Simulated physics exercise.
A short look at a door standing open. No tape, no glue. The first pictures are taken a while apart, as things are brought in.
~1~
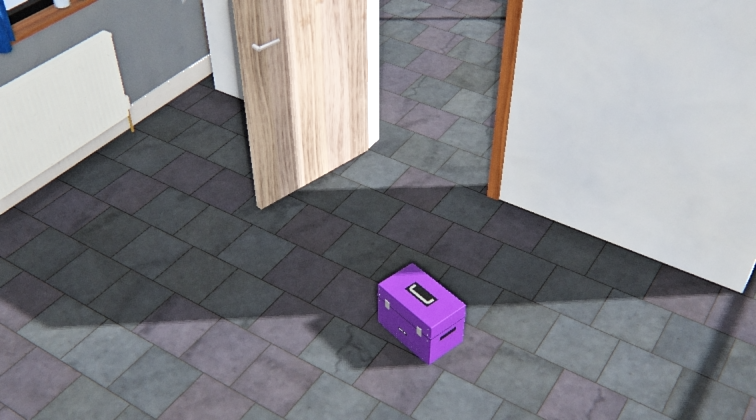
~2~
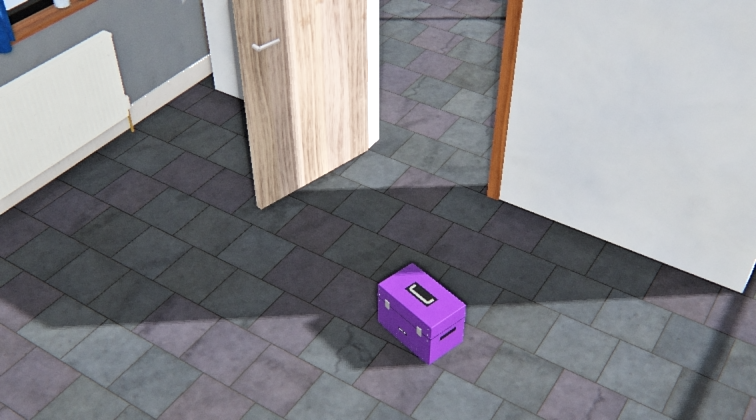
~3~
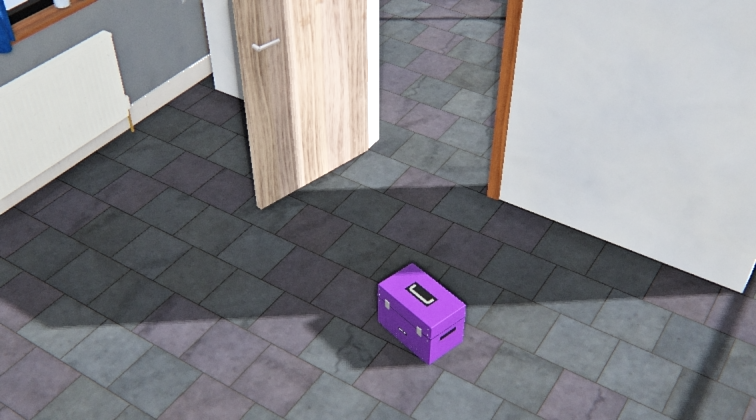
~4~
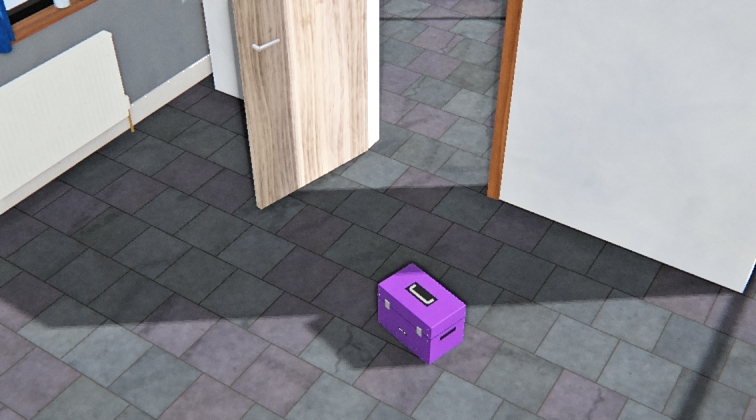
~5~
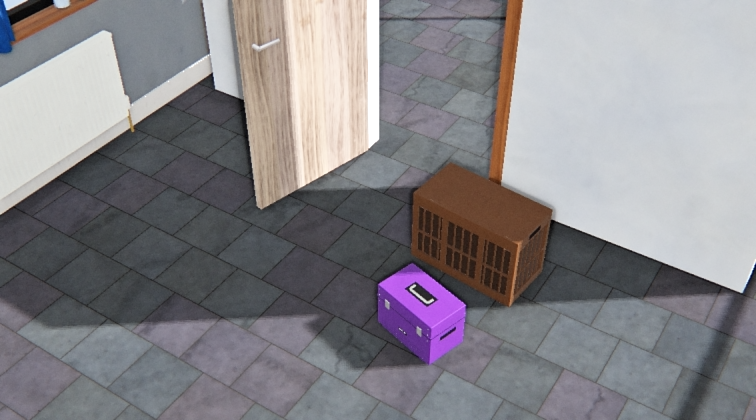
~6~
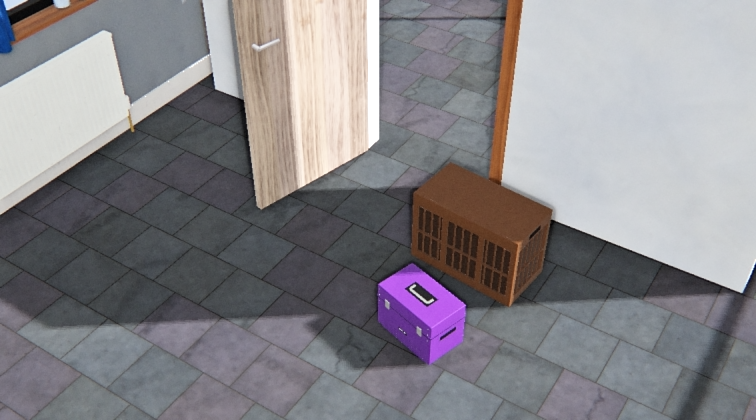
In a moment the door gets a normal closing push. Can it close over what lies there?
As it turns out, it closes.
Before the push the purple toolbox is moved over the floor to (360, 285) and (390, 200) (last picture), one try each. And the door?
First try: It reaches the frame; second try: It is blocked.
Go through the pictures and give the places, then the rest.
In the first frame, door wide open and still; purple toolbox (420, 313).
In the second frame, door wide open and still; purple toolbox (420, 313).
In the third frame, door wide open and still; purple toolbox (420, 313).
In the fourth frame, door wide open and still; purple toolbox (420, 313).
In the fifth frame, door wide open and still; purple toolbox (420, 313).
In the sixth frame, door wide open and still; brown chest (479, 233); purple toolbox (420, 313).
Then, 1.10 s on from there, door at 71°.
Then, 1.90 s on from there, door at 34°.
In the end, door at 0°; both unmoved. At the end, from the last picture's camera, brown chest near (481, 234).
